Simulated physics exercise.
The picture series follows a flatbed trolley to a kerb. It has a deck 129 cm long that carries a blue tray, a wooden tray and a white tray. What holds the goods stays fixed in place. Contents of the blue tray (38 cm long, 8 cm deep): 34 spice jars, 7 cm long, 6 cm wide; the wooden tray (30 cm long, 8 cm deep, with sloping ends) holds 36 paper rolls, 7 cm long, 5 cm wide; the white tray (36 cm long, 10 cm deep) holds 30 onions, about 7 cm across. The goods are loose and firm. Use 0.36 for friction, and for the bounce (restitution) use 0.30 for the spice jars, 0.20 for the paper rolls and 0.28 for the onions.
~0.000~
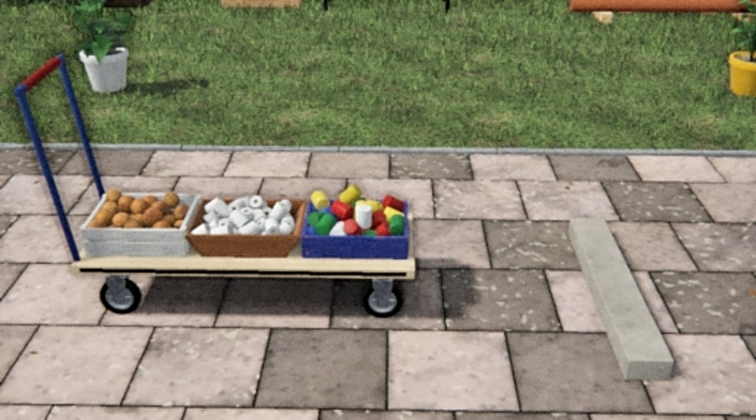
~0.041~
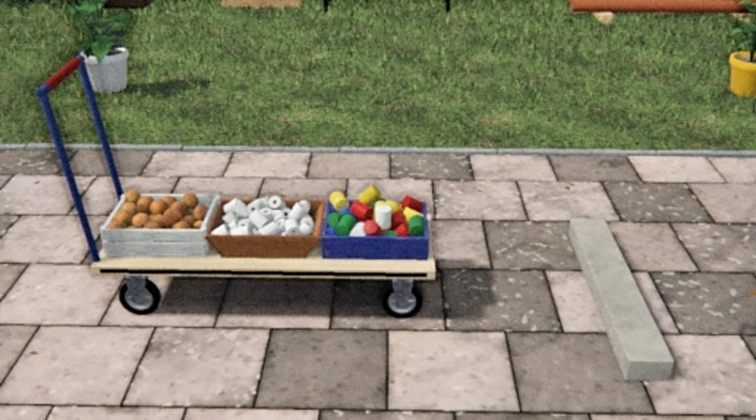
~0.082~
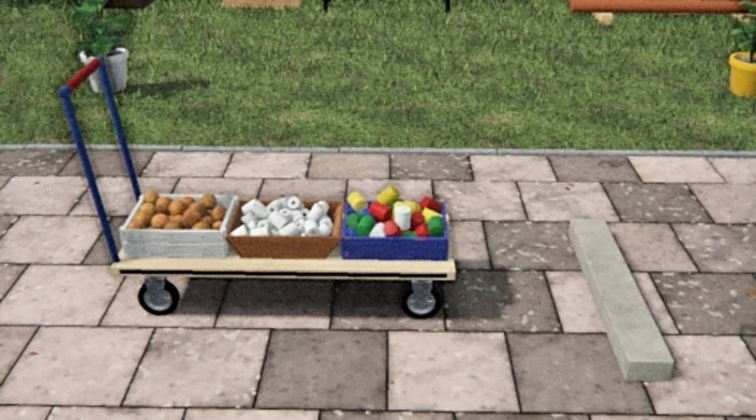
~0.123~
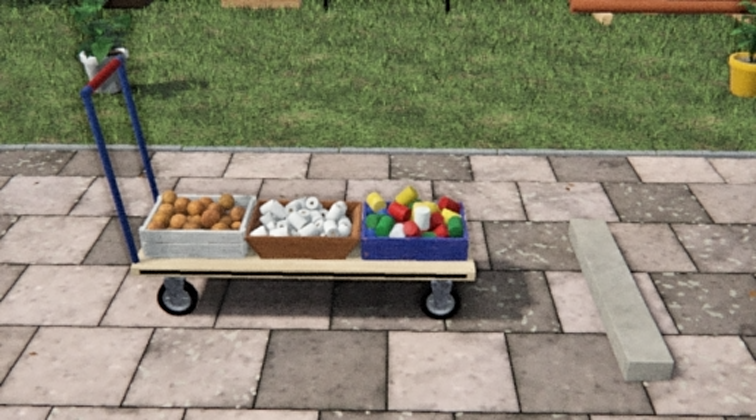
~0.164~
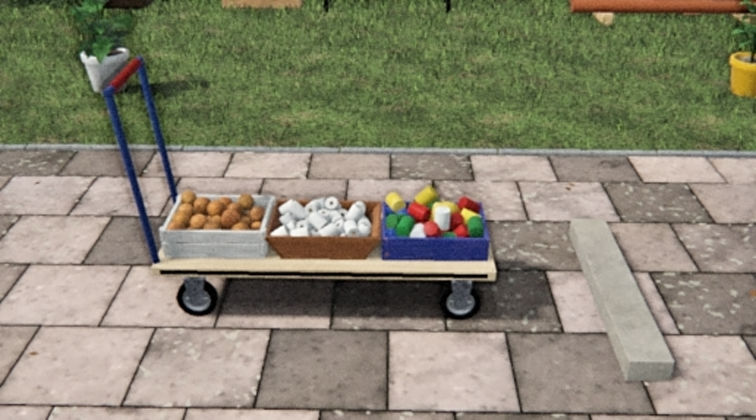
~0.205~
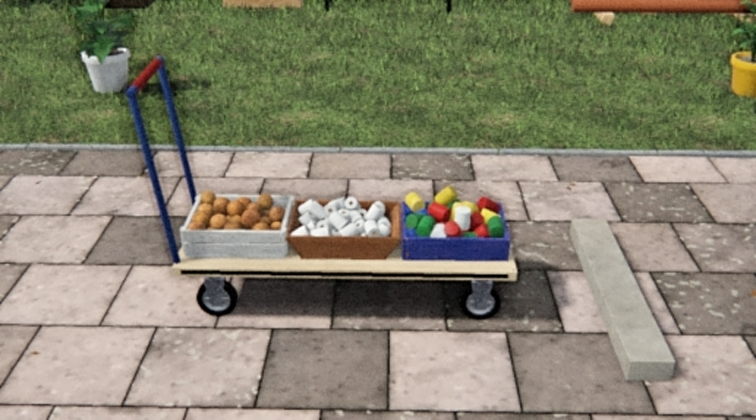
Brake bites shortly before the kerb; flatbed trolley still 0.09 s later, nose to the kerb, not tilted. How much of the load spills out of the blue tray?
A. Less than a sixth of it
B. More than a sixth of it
A.
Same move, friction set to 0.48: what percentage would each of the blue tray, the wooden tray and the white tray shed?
Blue tray 10, wooden tray 0, white tray 0 per cent.
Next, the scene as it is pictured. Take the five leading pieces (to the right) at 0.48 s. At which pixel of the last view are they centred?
(596, 224).
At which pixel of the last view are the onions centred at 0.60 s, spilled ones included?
They're centred near (357, 222).
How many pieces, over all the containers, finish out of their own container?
Around 8.
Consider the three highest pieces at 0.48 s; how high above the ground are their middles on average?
Mean height: Near 40 cm.
After 0.38 s, it begins to slow.
After 0.48 s, 0 of 34 out of the blue tray, 0 of 36 out of the wooden tray and 0 of 30 out of the white tray.
After 0.60 s, 1 of 34 out of the blue tray, 3 of 36 out of the wooden tray and 0 of 30 out of the white tray.
After 0.83 s, 2 of 34 out of the blue tray, 5 of 36 out of the wooden tray and 1 of 30 out of the white tray.
Outcome (at 1.34 s), 2 of 34 out of the blue tray, 5 of 36 out of the wooden tray and 1 of 30 out of the white tray. Asked share, 2 of 34, 6 per cent.
